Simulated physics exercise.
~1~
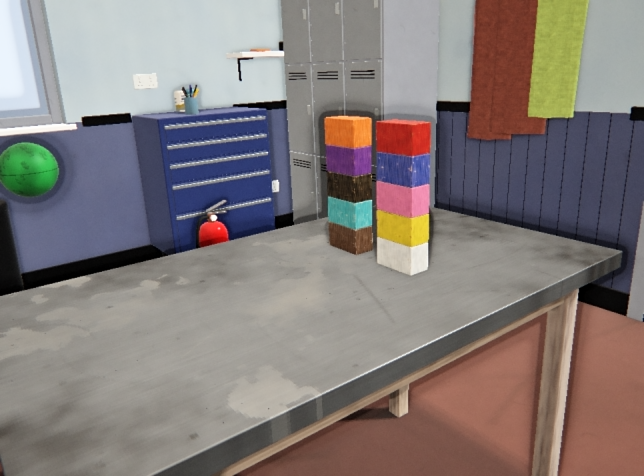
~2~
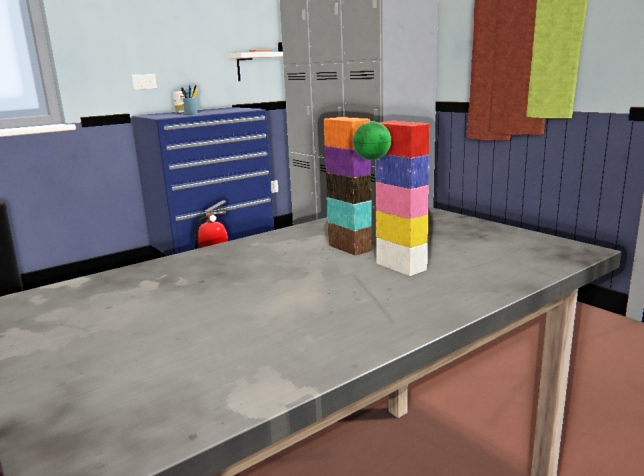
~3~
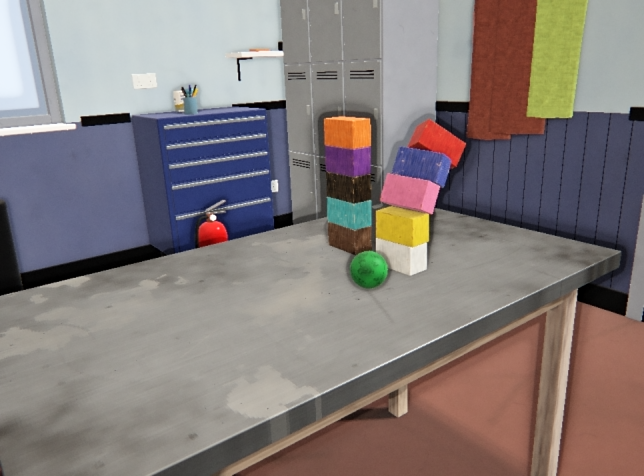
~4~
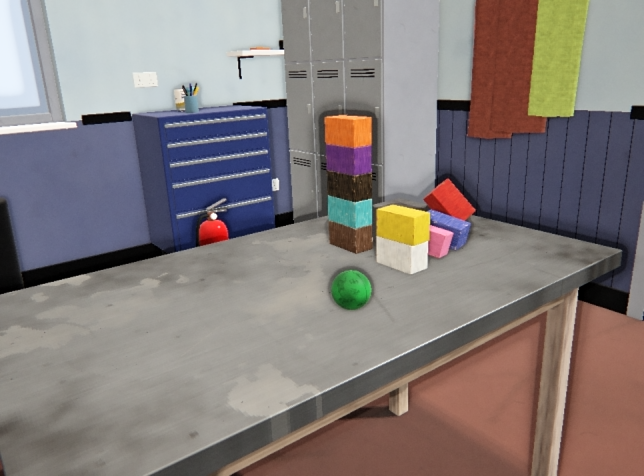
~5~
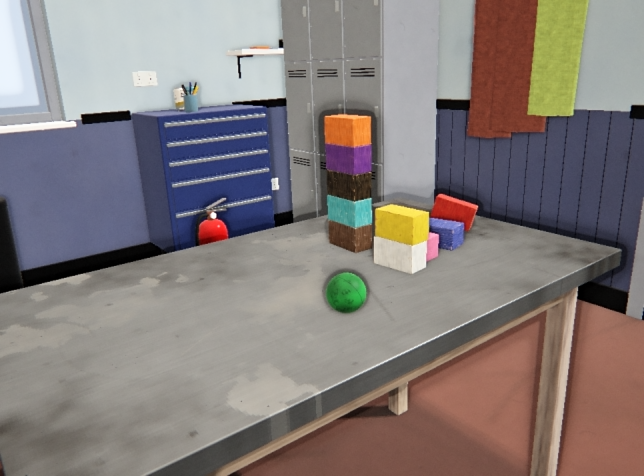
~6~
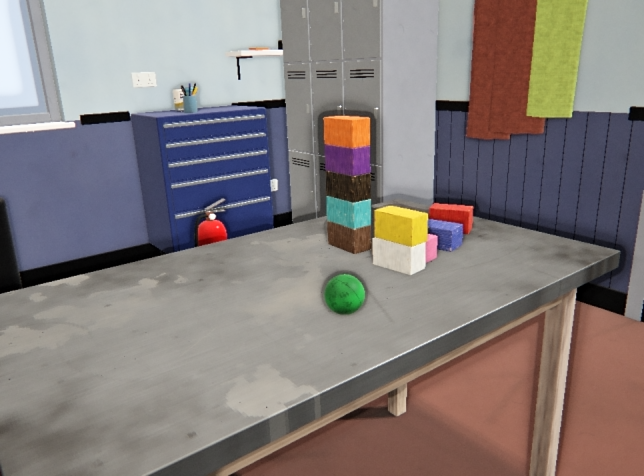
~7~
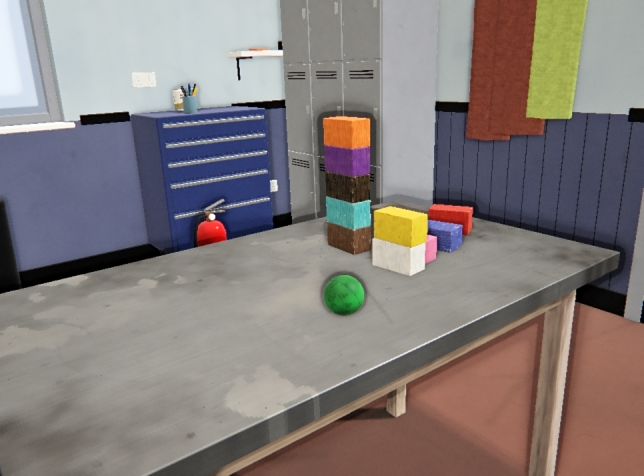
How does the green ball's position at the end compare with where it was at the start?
At the start the green ball was in the air at the far left, well away from the stacks. At the end it was resting on the table, just in front of the blocks.
